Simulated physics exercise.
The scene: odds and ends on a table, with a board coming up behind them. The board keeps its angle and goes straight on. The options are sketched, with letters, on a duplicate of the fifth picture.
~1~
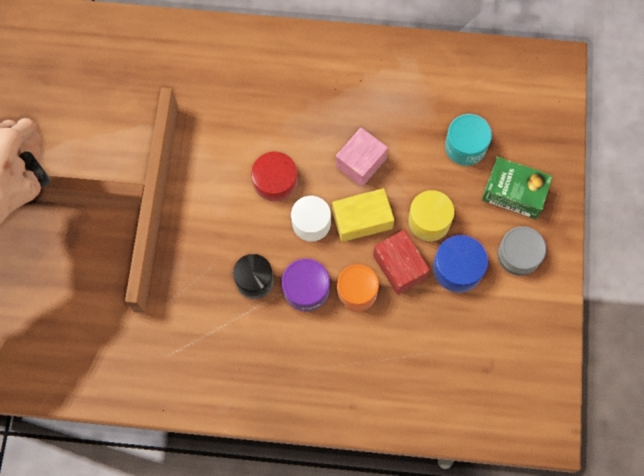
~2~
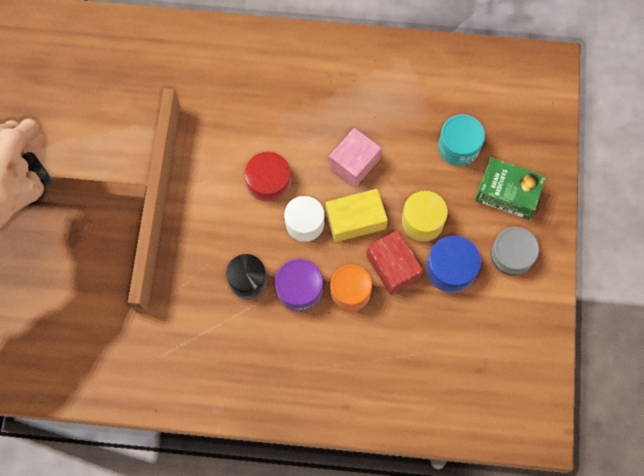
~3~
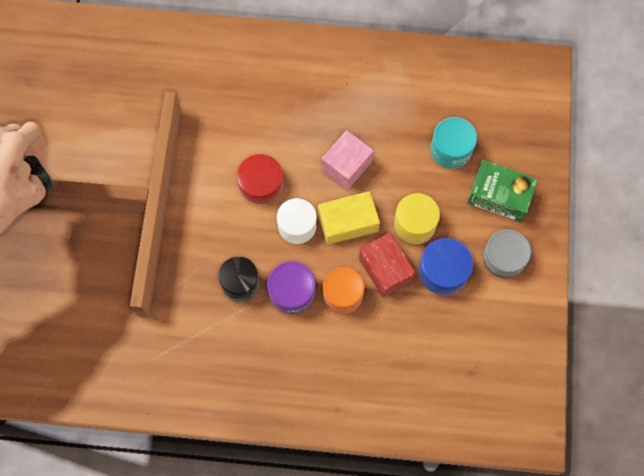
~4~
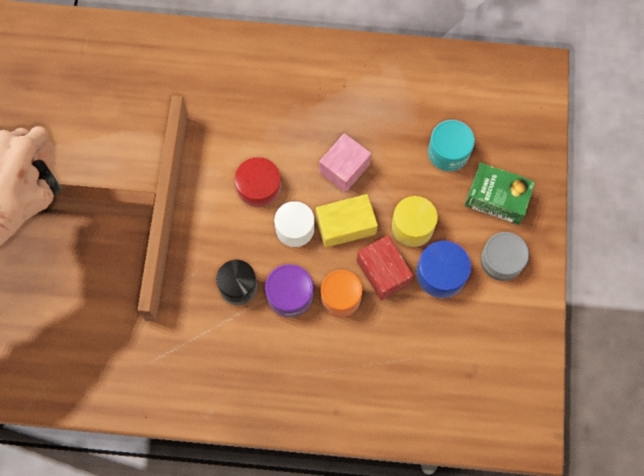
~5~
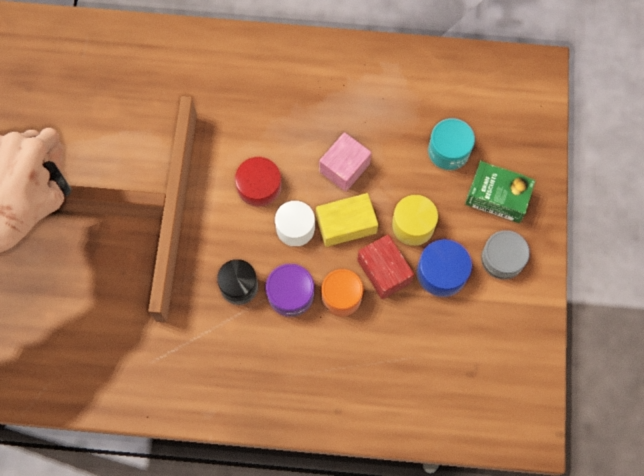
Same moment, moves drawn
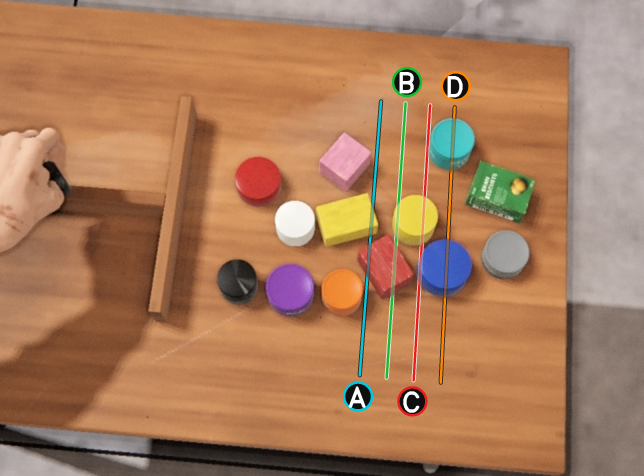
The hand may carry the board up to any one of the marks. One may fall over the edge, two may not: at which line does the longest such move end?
As far as mark D.
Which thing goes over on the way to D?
It is the grey tub.
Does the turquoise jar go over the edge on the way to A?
No.
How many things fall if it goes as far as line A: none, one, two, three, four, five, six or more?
The count is none.
On the marked copy, A at (371, 232); B at (397, 234); C at (422, 236); D at (448, 238).
With D. Early on, board (272, 209); purple tub (329, 305); orange jar (374, 305).
Further on, board (372, 217); grey tub (512, 255); green packet (507, 185).
At the end, board (448, 224); grey tub over the edge; yellow tin (558, 206); one fallen.
As for the rest, A is within the limit but short; B is within the limit but short; C is within the limit but short.
